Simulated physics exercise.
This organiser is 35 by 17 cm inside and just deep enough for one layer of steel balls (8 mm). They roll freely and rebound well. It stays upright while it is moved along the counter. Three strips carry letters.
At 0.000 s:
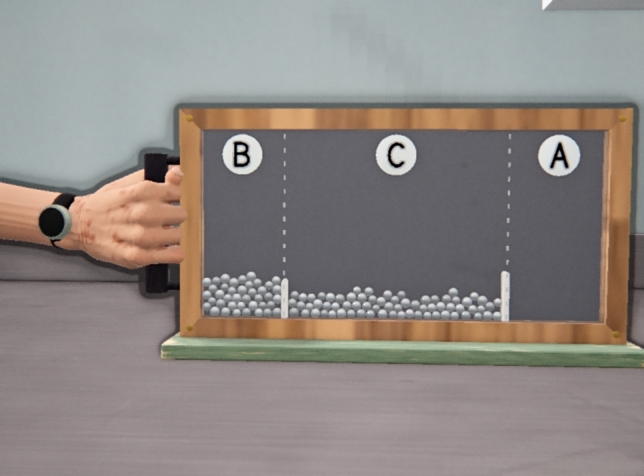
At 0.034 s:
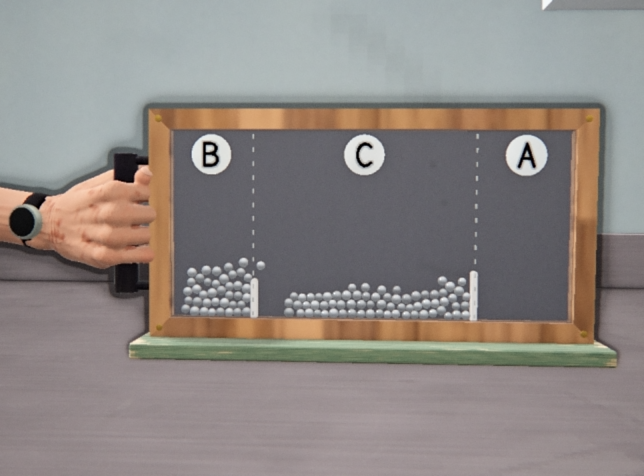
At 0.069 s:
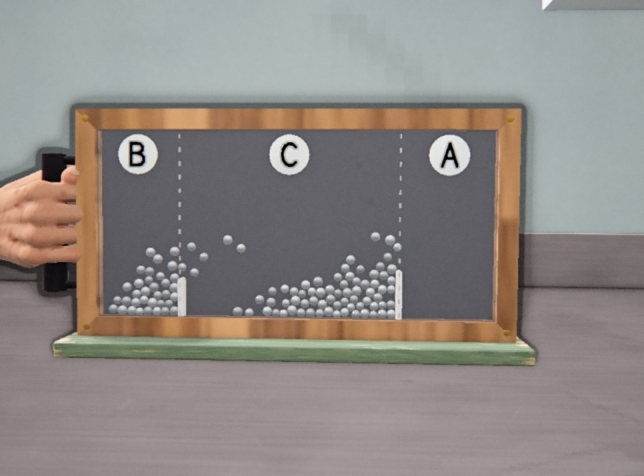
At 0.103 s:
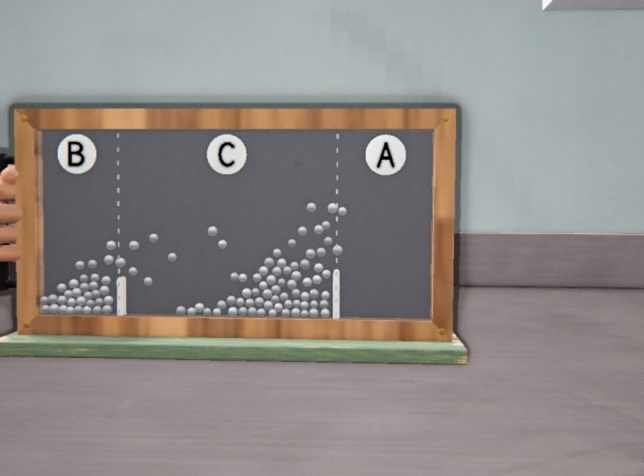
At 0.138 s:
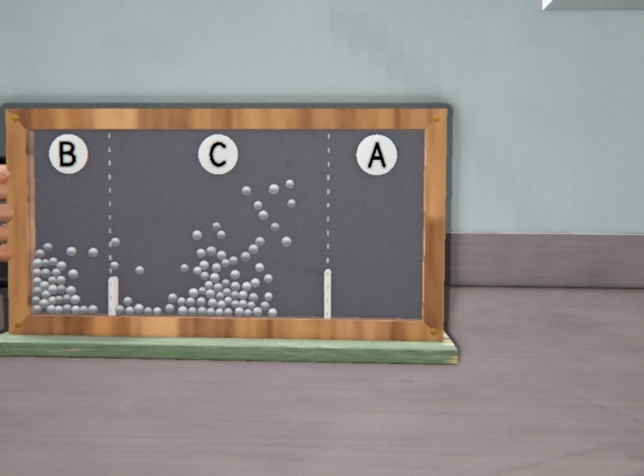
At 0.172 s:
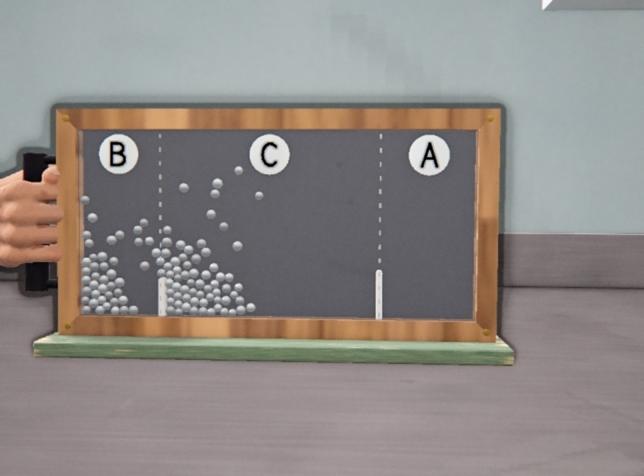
On a grey surface against a pale wall, a hand wearing a watch slides a wooden-framed case of small silvery balls left. The balls heap toward the right of sections B and C, some bouncing upward. The hand then pushes the case back right as the balls surge left, scattering above the left divider.
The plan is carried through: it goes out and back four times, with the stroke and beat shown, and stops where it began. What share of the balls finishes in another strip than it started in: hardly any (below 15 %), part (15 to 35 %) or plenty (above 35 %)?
Share that moves: Plenty.
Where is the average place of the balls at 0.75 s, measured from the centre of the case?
About 4 cm left and 4 cm below.
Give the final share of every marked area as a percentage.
Strip A: 20; strip B: 25; strip C: 55.
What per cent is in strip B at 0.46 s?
About 45 per cent.
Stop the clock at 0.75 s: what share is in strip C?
About 45 per cent.
By 0.46 s, it is 4 cm to the left; the balls' middle is 8 cm left of and 4 cm below the centre; A 15 %, B 45 %, C 40 %; 35 % have changed strip.
By 0.75 s, it is at its start; the balls' middle is 4 cm left of and 4 cm below the centre; A 15 %, B 40 %, C 45 %; 40 % have changed strip.
By 1.00 s, it is at its start; the balls' middle is 6 cm left of and 4 cm below the centre; A 10 %, B 40 %, C 50 %; 45 % have changed strip.
Settled by 2.0 s, it is at its start; A 20 %, B 25 %, C 55 %; 45 % have changed strip.
